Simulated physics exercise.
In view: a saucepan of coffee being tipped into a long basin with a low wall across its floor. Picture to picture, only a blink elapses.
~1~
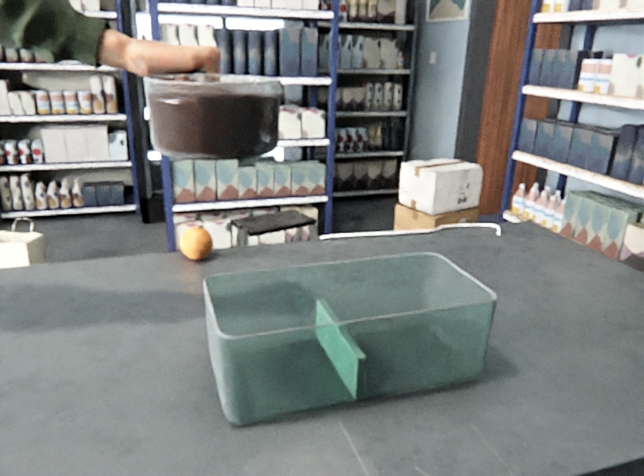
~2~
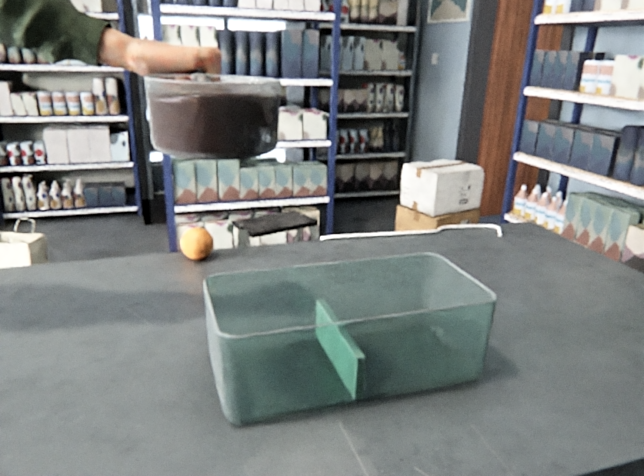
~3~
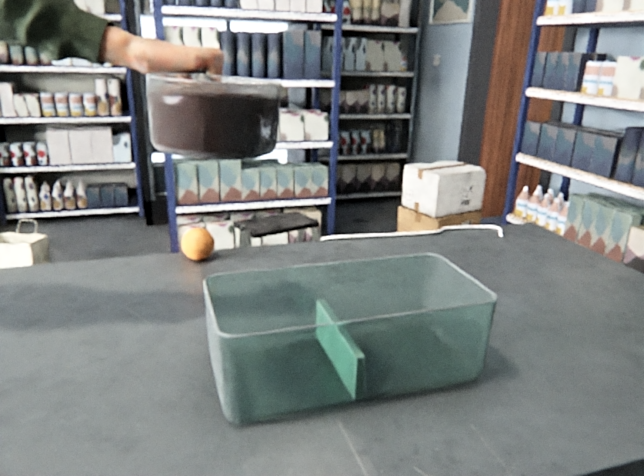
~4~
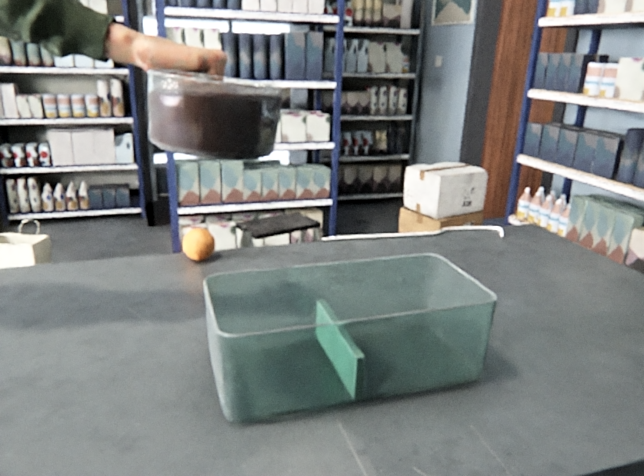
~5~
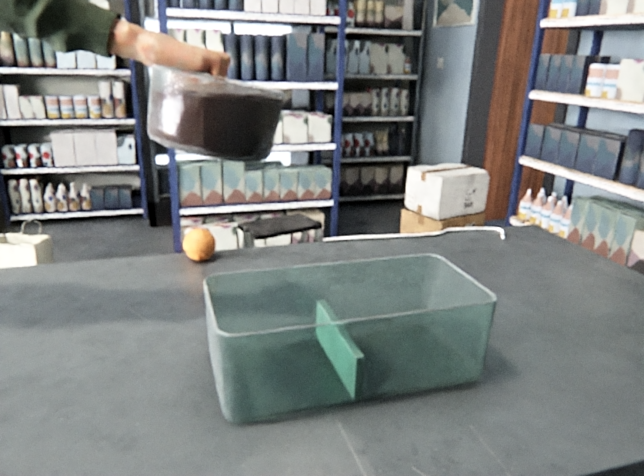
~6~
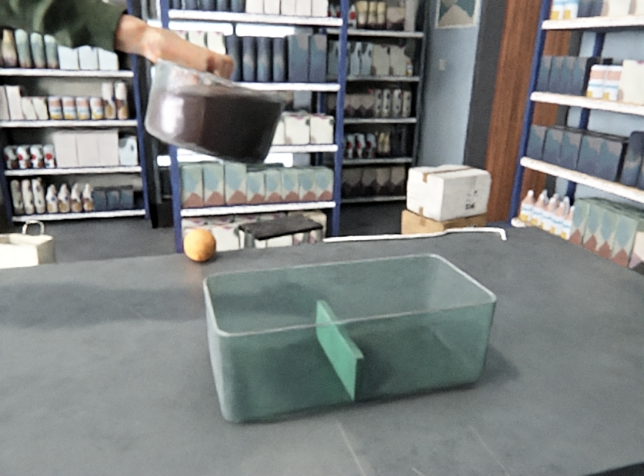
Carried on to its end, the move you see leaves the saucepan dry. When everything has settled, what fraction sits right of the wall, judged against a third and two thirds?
It settles with between one third and two thirds on the right.
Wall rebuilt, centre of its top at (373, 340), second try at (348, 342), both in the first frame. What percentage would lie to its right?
10 % and 40 %, roughly.
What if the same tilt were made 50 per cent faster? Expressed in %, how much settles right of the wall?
I'd estimate about 35 percent ends up there.
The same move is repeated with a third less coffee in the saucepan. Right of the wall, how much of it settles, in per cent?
Close to 20 per cent.
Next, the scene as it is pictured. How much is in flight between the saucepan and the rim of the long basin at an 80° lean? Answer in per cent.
Around 50 %.
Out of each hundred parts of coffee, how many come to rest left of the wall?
It comes to 50 per cent or so.
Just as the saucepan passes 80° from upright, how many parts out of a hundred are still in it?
Near 45 %.
A moment on, the saucepan is tipped on its side and 43 per cent is still to pour, 4 is left of the wall and 5 right of it.
Next, the saucepan is tipped right over and 6 per cent is still to pour, 31 is left of the wall and 49 right of it.
Then the saucepan is tipped right over and 0 per cent is still to pour, 47 is left of the wall and 49 right of it.
Later the saucepan is tipped right over and 0 per cent is still to pour, 48 is left of the wall and 50 right of it.
At rest 48 per cent lies left of the wall, 50 right of it and 2 outside.
